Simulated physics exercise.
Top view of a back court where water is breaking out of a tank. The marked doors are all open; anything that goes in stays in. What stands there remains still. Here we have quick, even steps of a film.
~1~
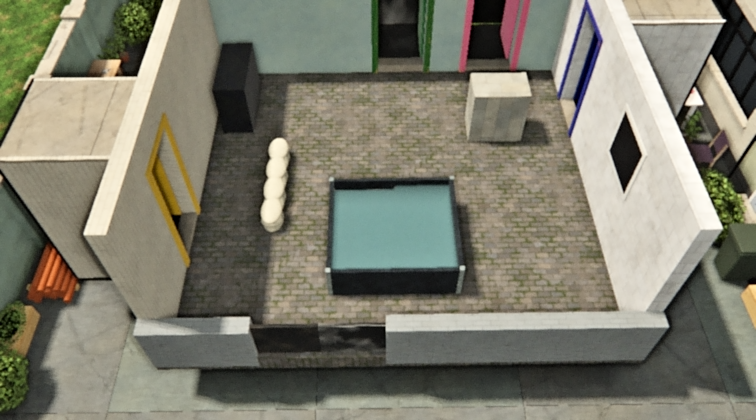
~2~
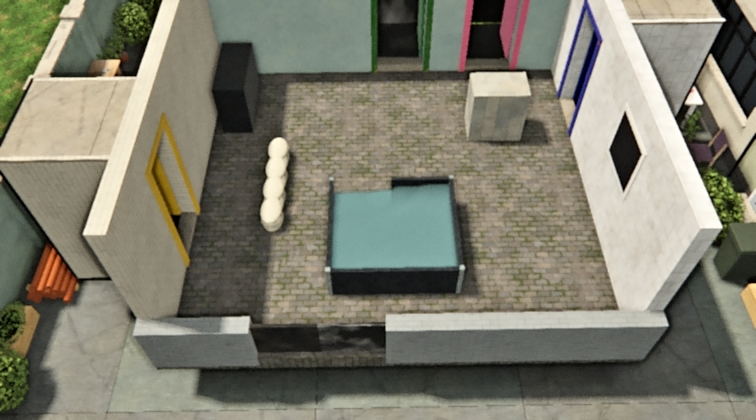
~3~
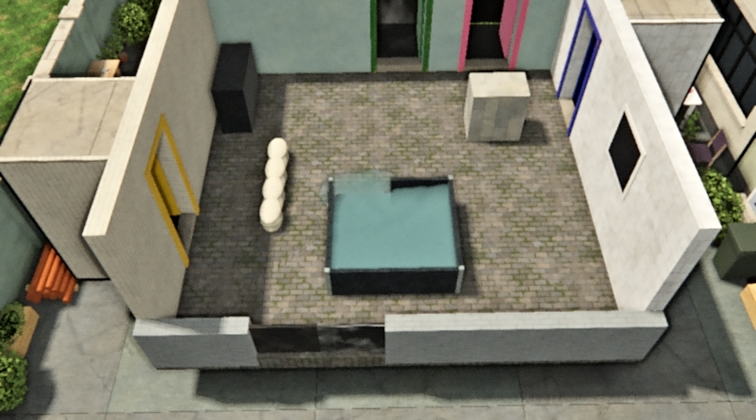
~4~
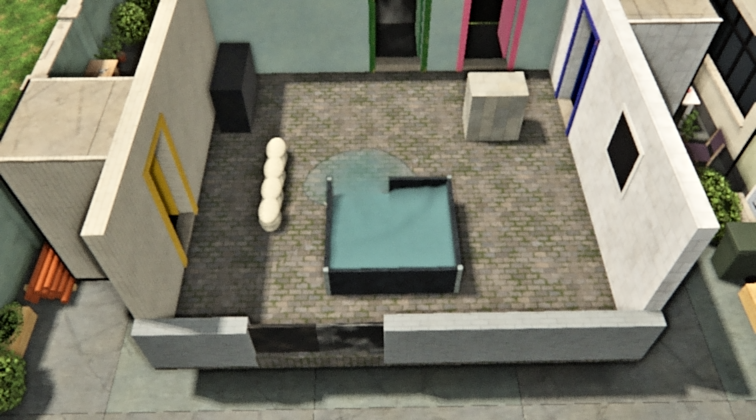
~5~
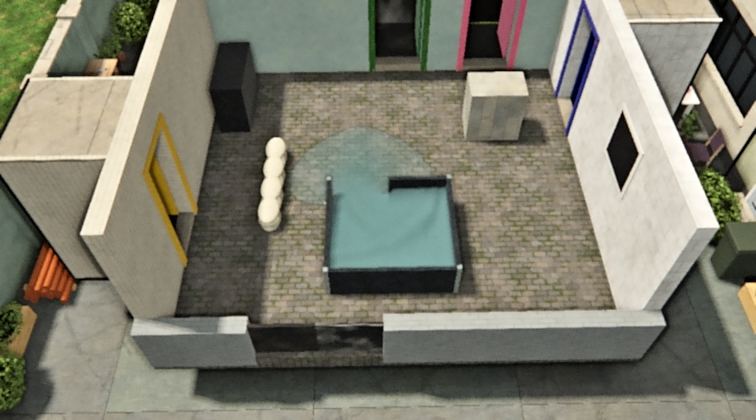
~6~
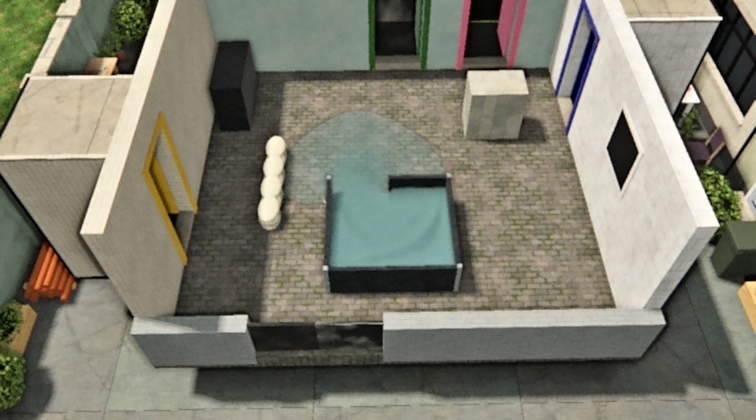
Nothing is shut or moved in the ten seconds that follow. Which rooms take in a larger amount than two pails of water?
In order: The blue door ends up over two buckets. The pink door ends up within two buckets. The yellow door ends up within two buckets. The green door ends up within two buckets.
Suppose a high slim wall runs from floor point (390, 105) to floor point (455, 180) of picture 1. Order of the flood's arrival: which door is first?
I'd go with the green-painted one.
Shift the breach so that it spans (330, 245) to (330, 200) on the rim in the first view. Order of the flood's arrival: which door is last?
That one is the blue one.
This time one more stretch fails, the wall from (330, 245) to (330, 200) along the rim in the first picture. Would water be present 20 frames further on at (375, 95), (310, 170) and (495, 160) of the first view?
The first spot is soaked, the second soaked and the third spared.
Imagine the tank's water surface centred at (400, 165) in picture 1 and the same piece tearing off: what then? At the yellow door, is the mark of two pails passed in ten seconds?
The yellow door falls short.
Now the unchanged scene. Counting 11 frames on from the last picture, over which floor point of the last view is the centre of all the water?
Near pixel (366, 178).
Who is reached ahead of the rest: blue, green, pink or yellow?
That would be the green one.
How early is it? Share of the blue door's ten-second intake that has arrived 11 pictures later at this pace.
About 0 per cent.
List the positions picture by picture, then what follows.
In the first picture, still water in the tank at (393, 225).
In the second picture, water pours out on the tank's far side and has run to a hidden place.
In the third picture, the front is at (386, 175), out from the gap on the tank's far side.
In the fourth picture, the front is at (370, 152), out from the gap on the tank's far side.
In the fifth picture, water pours out on the tank's far side and has run to (369, 130).
In the sixth picture, the front is at (356, 113), out from the gap on the tank's far side.
A moment on, water covers 25 % of the floor; the blue door not reached, the pink door not reached, the yellow door not reached, the green door wet at the sill, nothing in.
Next, water covers 30 % of the floor; the blue door not reached, the pink door not reached, the yellow door not reached, the green door wet at the sill, nothing in.
Then, water covers 40 % of the floor; the blue door not reached, the pink door wet at the sill, nothing in, the yellow door not reached, the green door under two buckets in.
Later, water covers 65 % of the floor; the blue door under two buckets in, the pink door wet at the sill, nothing in, the yellow door wet at the sill, nothing in, the green door under two buckets in.
In the end, water covers 95 % of the floor; the blue door over two buckets in, the pink door wet at the sill, nothing in, the yellow door wet at the sill, nothing in, the green door under two buckets in.
